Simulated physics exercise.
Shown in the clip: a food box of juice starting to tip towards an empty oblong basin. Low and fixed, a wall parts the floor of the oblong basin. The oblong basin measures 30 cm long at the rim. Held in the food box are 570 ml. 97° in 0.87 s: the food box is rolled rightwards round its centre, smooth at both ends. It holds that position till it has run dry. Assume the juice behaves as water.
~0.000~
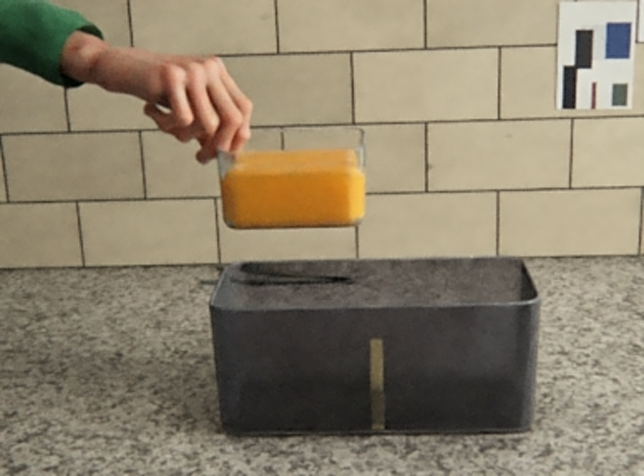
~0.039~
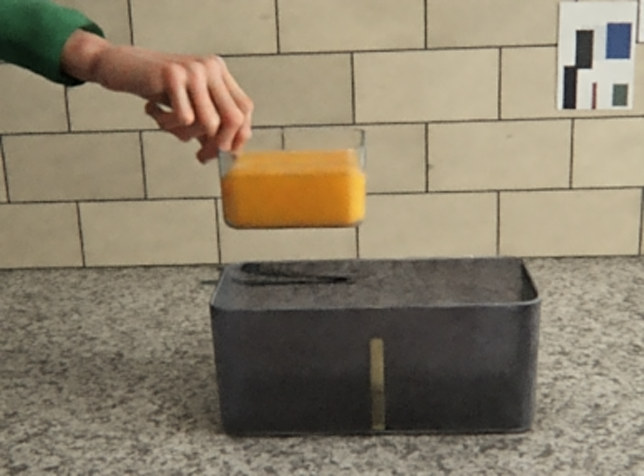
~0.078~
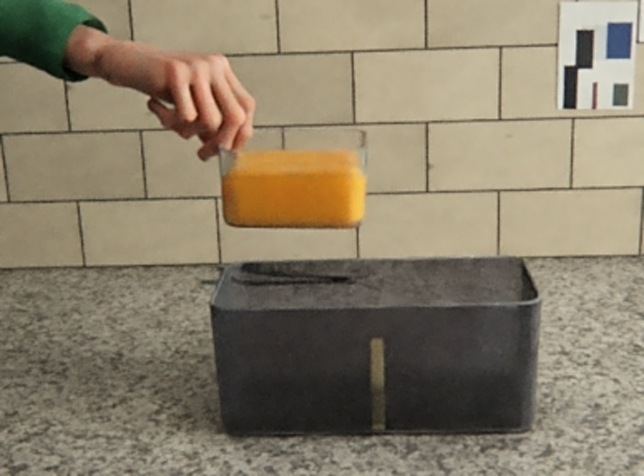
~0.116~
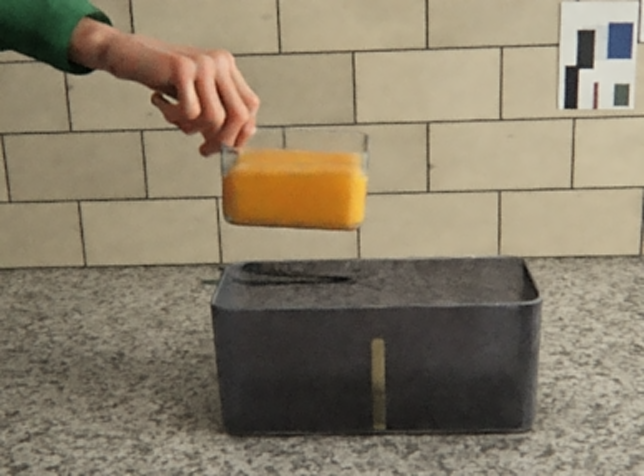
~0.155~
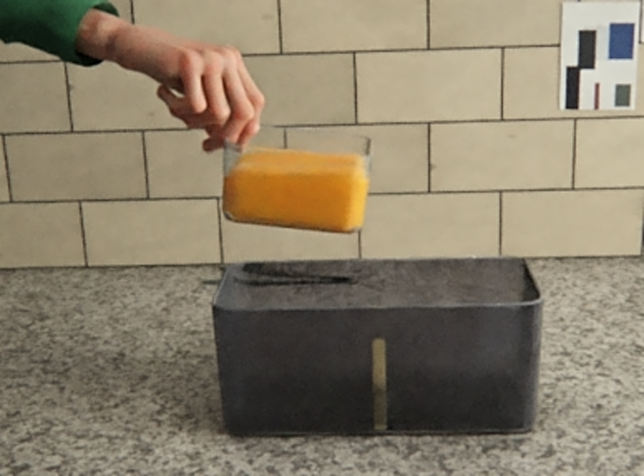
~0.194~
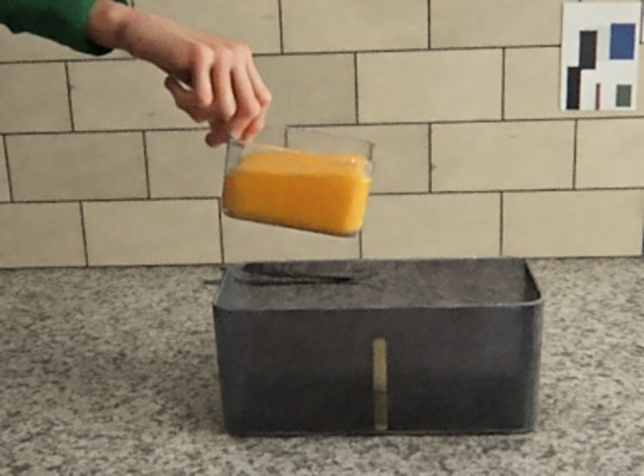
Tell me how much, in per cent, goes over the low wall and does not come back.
I would say about 88 per cent.
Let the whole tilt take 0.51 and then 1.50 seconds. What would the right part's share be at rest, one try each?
Roughly 80 per cent the first time and 90 per cent the second.
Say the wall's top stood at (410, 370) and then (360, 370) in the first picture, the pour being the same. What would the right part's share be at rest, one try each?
The first gives near 60 per cent and the second near 90 per cent.
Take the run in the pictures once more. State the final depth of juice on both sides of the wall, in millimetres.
The left side settles near 4 mm and the right side near 28 mm.
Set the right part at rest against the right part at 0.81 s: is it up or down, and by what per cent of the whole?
A gain, roughly 14 percent.
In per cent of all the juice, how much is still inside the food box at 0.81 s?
16 per cent or so.
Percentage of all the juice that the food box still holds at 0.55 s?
I'd put it near 60 percent.
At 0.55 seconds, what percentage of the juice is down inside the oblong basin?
10 %, give or take.
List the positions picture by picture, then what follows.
It leans 0°; its right rim is at (364, 140); the juice meets the walls at (228, 165) and (362, 161); the oblong basin's rim runs from (218, 286) to (531, 280); the wall's top is at (377, 364), in the first frame.
It leans 0°; its right rim is at (365, 141); the juice meets the walls at (229, 165) and (363, 161), in the second frame.
It leans 2°; its right rim is at (366, 143); the juice meets the walls at (229, 165) and (363, 161), in the third frame.
It leans 4°; its right rim is at (368, 145); the juice meets the walls at (230, 164) and (365, 162), in the fourth frame.
It leans 7°; its right rim is at (371, 150); the juice meets the walls at (232, 164) and (367, 164), in the fifth frame.
It leans 11°; its right rim is at (373, 155); the juice meets the walls at (233, 164) and (369, 164), in the sixth frame.
After 0.55 s the tilt is 68° and 60 per cent is still to pour, 0 is left of the wall and 10 right of it.
After 0.81 s the tilt is 96° and 15 per cent is still to pour, 5 is left of the wall and 73 right of it.
After 1.08 s the tilt is 97° and 3 per cent is still to pour, 9 is left of the wall and 86 right of it.
After 1.37 s the tilt is 97° and 0 per cent is still to pour, 12 is left of the wall and 88 right of it.
In the end 12 per cent lies left of the wall, 88 right of it and 0 outside.
